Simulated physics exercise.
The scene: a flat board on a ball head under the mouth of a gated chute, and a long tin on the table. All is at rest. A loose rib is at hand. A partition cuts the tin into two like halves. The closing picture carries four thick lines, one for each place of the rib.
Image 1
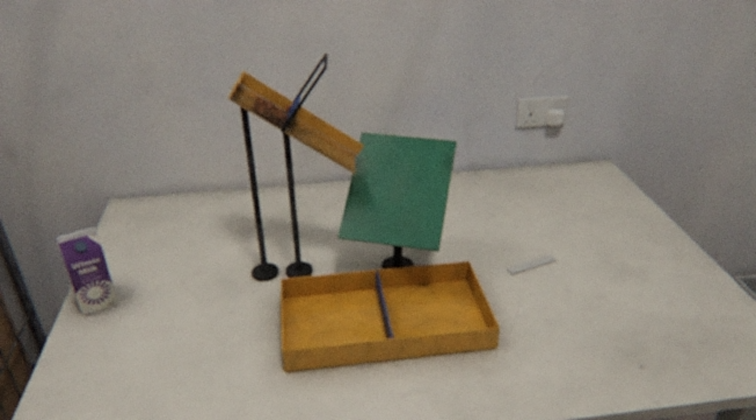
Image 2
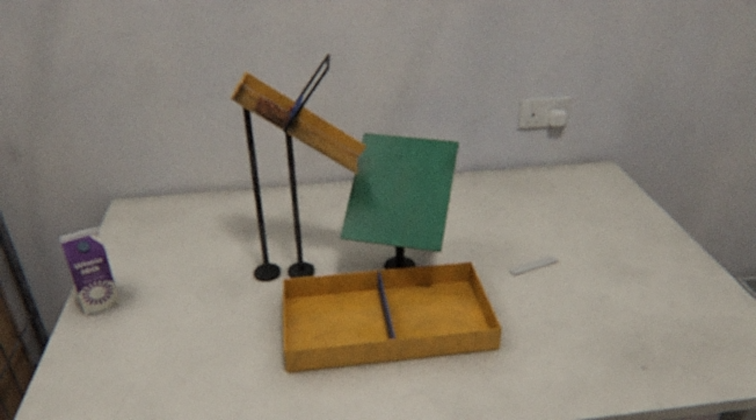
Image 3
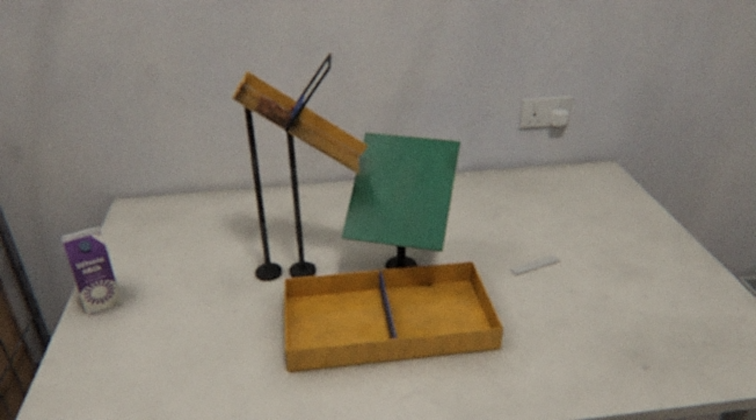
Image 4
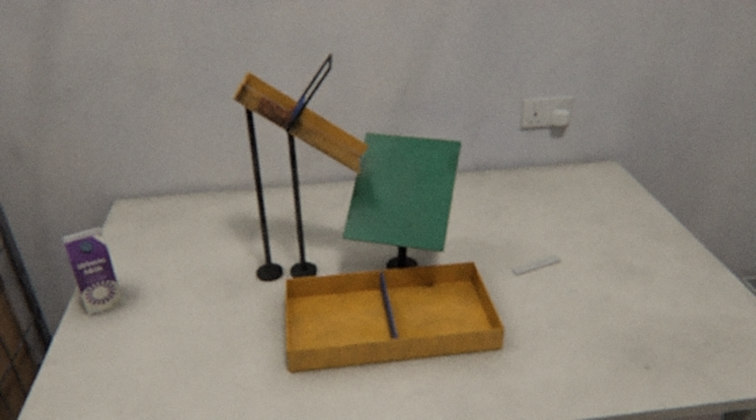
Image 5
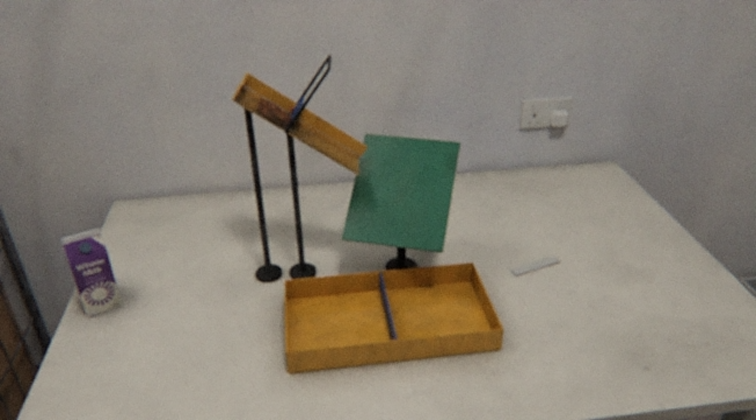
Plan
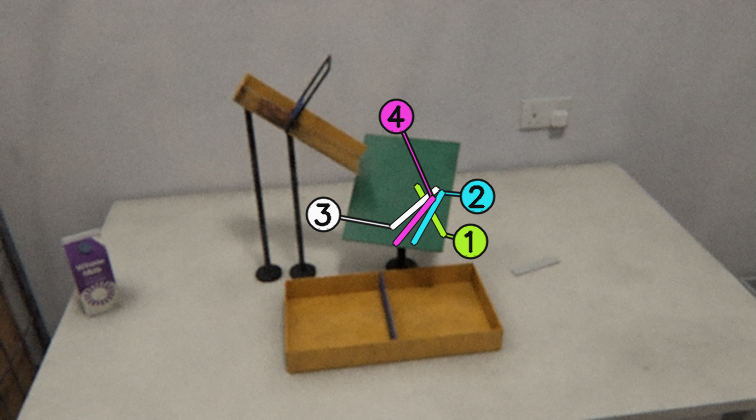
A white table against a pale wall with a socket is seen from slightly above. A sloping wooden chute on two thin black stands, with a dark wire piece across it, leads down to a tilted green board on a black base; a divided yellowish tray lies in front, a purple-and-white carton at left, a pale strip at right. Nothing on the table moves; only the view shifts very slightly.
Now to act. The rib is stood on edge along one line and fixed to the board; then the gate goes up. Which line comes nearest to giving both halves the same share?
I would pick line 2.
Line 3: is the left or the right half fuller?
Left.
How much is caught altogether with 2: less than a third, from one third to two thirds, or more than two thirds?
More than two thirds.
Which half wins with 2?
More lands on the right.
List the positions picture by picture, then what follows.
Load behind the gate (272, 114), cereal balls; lip of the chute (354, 166), sloping fairly steeply, in the first frame.
Middle of the board (400, 189), tilted fairly steeply; middle of its low edge (390, 245); of its high edge (411, 137), in the second frame.
Front corners of the tin (286, 351) and (502, 328); front end of its middle wall (396, 339); gate still shut (300, 104), in the third frame.
Middle of the load (277, 114); lip (359, 167), in the fourth frame.
Middle of the load (276, 115); lip (358, 168), in the fifth frame.
On the marked copy, line 1 from (417, 186) to (443, 234); line 2 from (441, 192) to (414, 242); line 3 from (436, 189) to (392, 226); line 4 from (432, 198) to (396, 243).
Choosing 1, of what is caught, about a tenth in the left half, the larger part in the right.
Choosing 2, of what is caught, roughly a third in the left half, roughly two thirds in the right.
Choosing 3, of what is caught, almost all in the left half, about a tenth in the right.
Choosing 4, of what is caught, almost all in the left half, about a tenth in the right.
